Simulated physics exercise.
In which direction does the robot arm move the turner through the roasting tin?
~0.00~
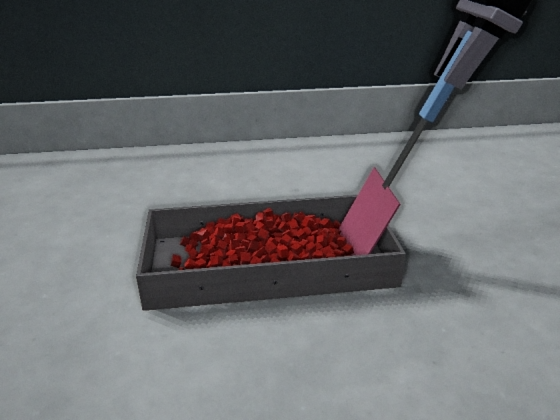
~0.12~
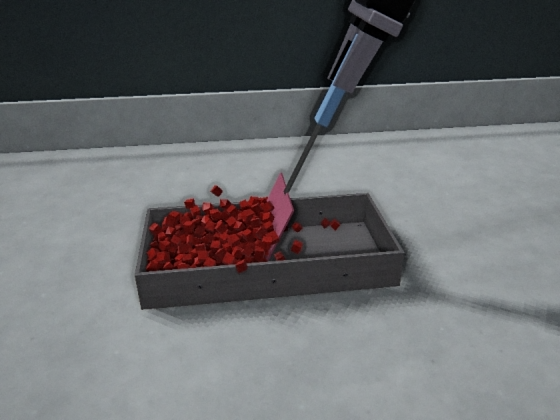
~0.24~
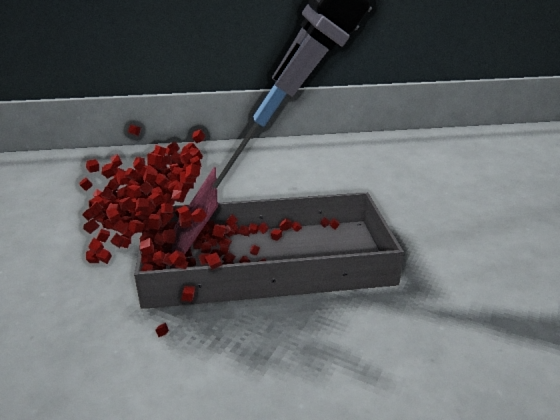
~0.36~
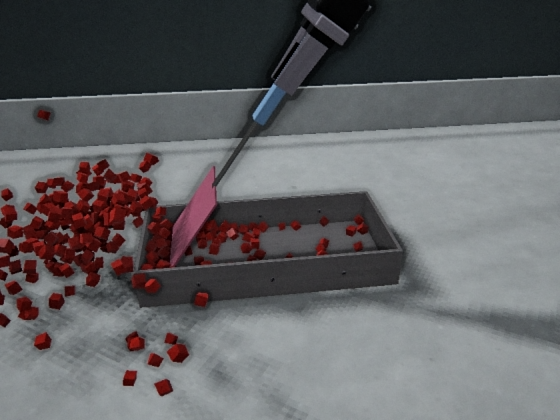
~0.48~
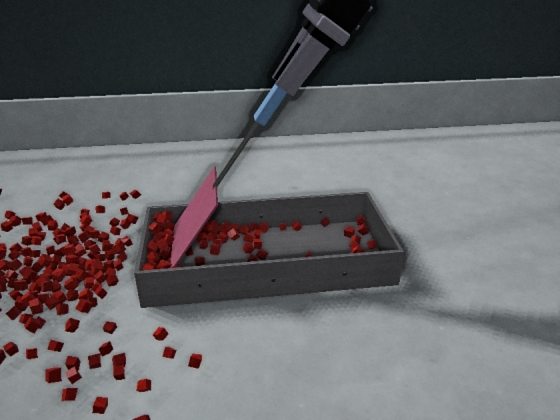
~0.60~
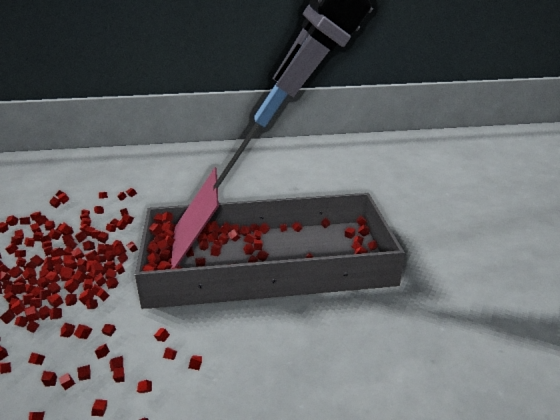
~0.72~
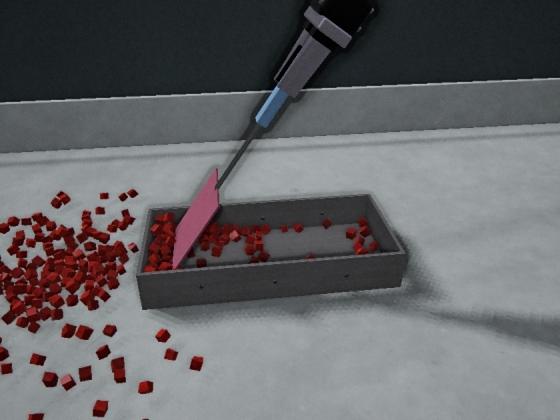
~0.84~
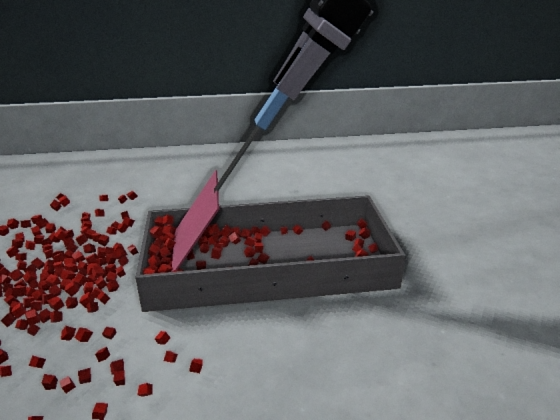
The robot arm moves the turner to the left, from the right end of the tin toward the left end.
In the video, a robot arm sweeps a pink turner leftward through red dice in a gray roasting tin, pushing many over the left end. The turner stops near that end, with most dice scattered on the surface and some left in the tin.
